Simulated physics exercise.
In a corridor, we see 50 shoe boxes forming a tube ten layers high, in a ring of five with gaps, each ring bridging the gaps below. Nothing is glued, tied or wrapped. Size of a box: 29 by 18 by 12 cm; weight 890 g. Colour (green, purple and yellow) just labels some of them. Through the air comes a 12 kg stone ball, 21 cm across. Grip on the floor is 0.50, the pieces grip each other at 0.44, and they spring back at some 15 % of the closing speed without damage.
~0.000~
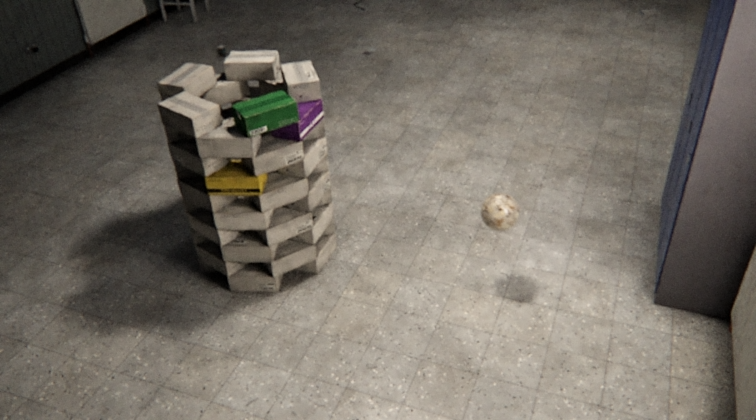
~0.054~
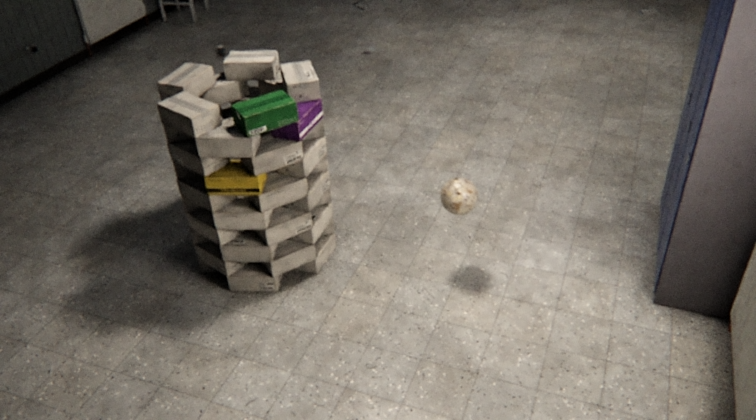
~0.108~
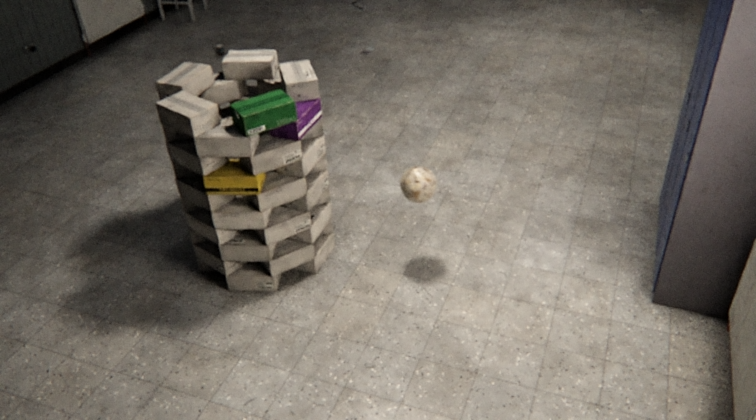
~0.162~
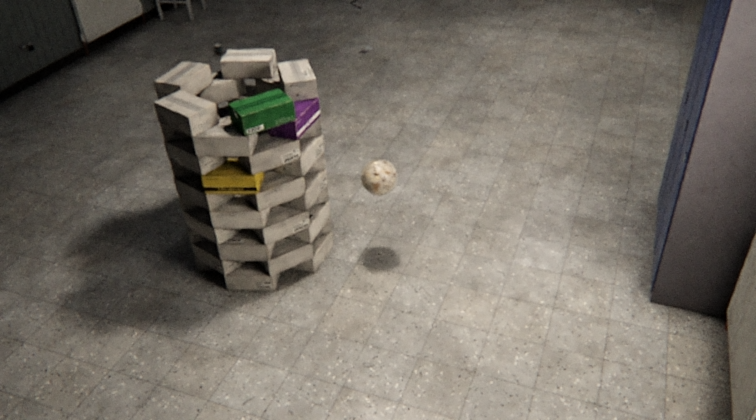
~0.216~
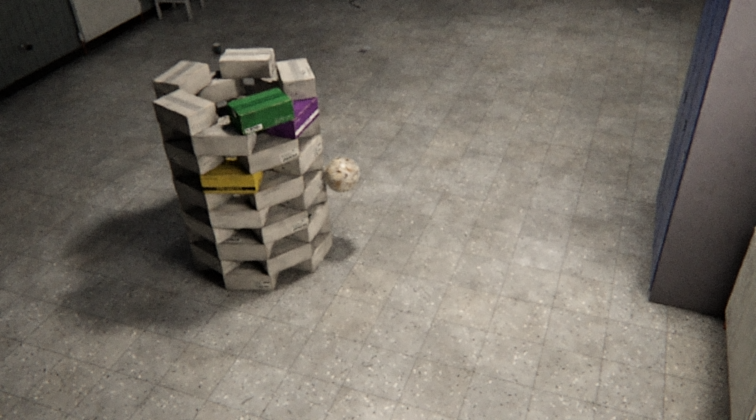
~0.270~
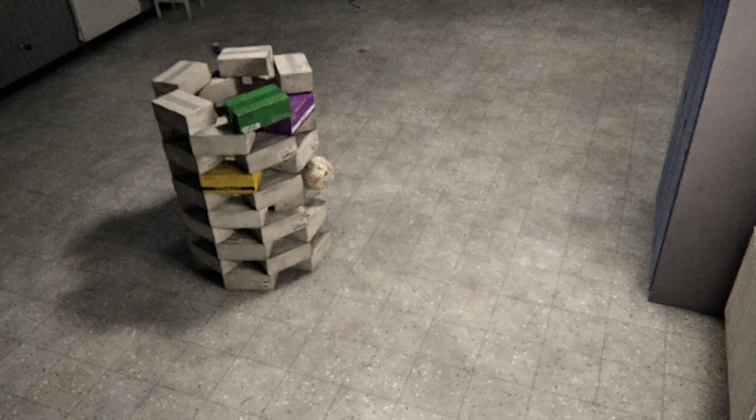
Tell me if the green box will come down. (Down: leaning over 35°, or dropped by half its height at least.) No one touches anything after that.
It holds its level.
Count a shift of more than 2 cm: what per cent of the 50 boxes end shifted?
55 per cent.
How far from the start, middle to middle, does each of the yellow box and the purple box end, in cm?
Moved: Yellow 0, purple 10.
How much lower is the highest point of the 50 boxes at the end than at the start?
Some 0 cm lower.
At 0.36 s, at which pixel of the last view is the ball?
Near (284, 177).
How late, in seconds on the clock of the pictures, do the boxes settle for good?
At about 2.0 s.
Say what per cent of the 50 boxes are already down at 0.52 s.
0 per cent by then.
After 0.36 s, ball still moving; none of the 50 boxes down, 20 disturbed; green box 31 mm from its place; purple box 7° from how it stood.
After 0.52 s, ball still moving; none of the 50 boxes down, 28 disturbed; green box 33 mm from its place.
In the end (2.2 s), ball rolling away; none of the 50 boxes down, 39 disturbed; green box 37 mm from its place; purple box 8 cm from its place; yellow box unmoved. From the last view, middles, green box near (253, 111), purple box near (280, 113).
